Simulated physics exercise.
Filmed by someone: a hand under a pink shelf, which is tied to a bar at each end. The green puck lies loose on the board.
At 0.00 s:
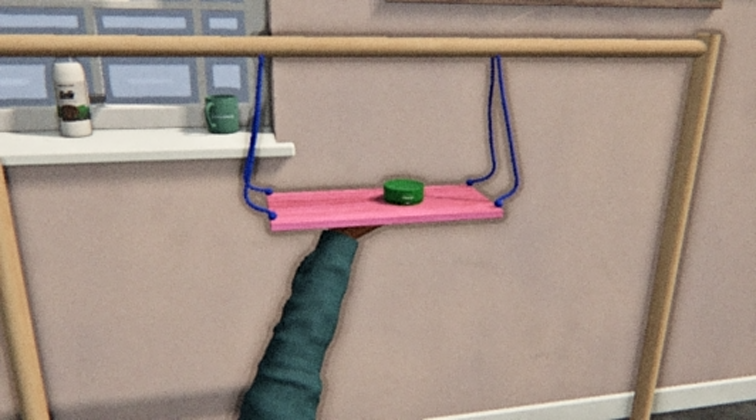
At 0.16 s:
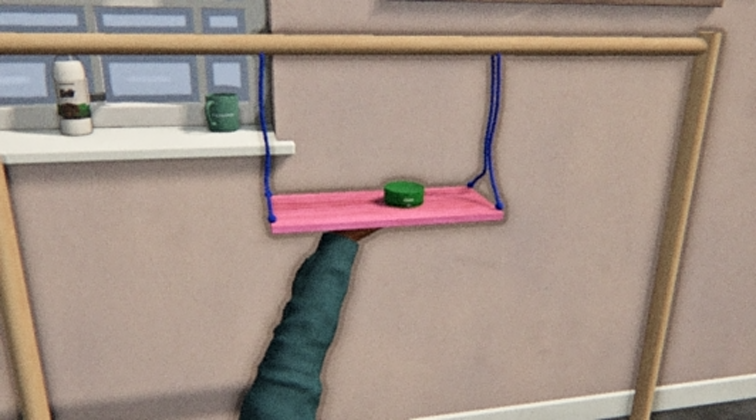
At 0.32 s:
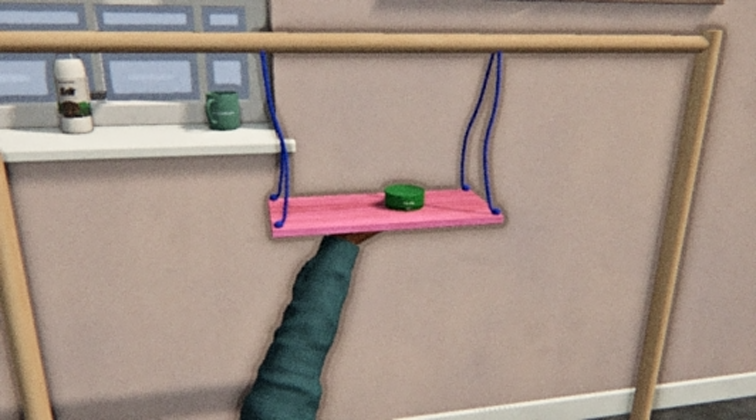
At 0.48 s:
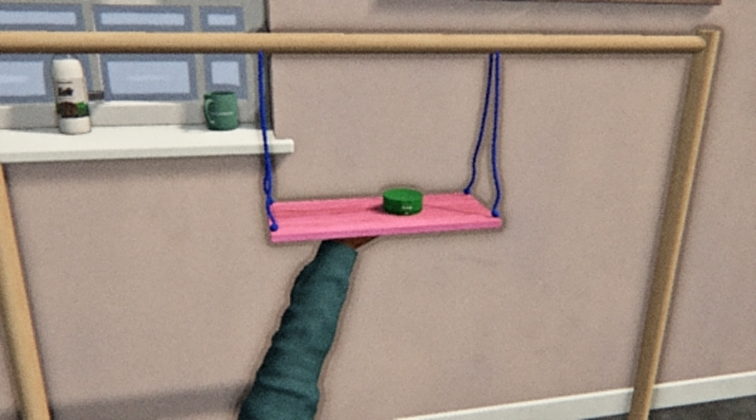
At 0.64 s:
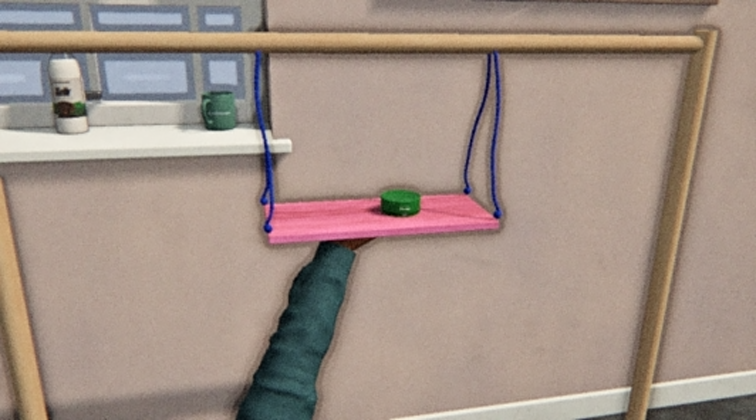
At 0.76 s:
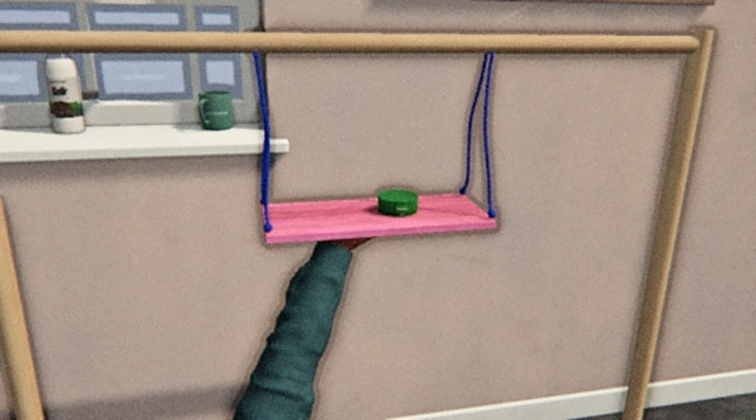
The footage shows a hand beneath a pink shelf hung by blue cords from a wooden bar, a green puck resting on top; the shelf lowers slightly, and the slack cords draw nearly straight while the puck stays in place on it.
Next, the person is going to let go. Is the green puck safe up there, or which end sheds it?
Holds its spot.
Around 1.32 s, board level; puck on the board near (398, 206).
Finally, board level; puck on the board near (398, 206). The green puck stays on the board.
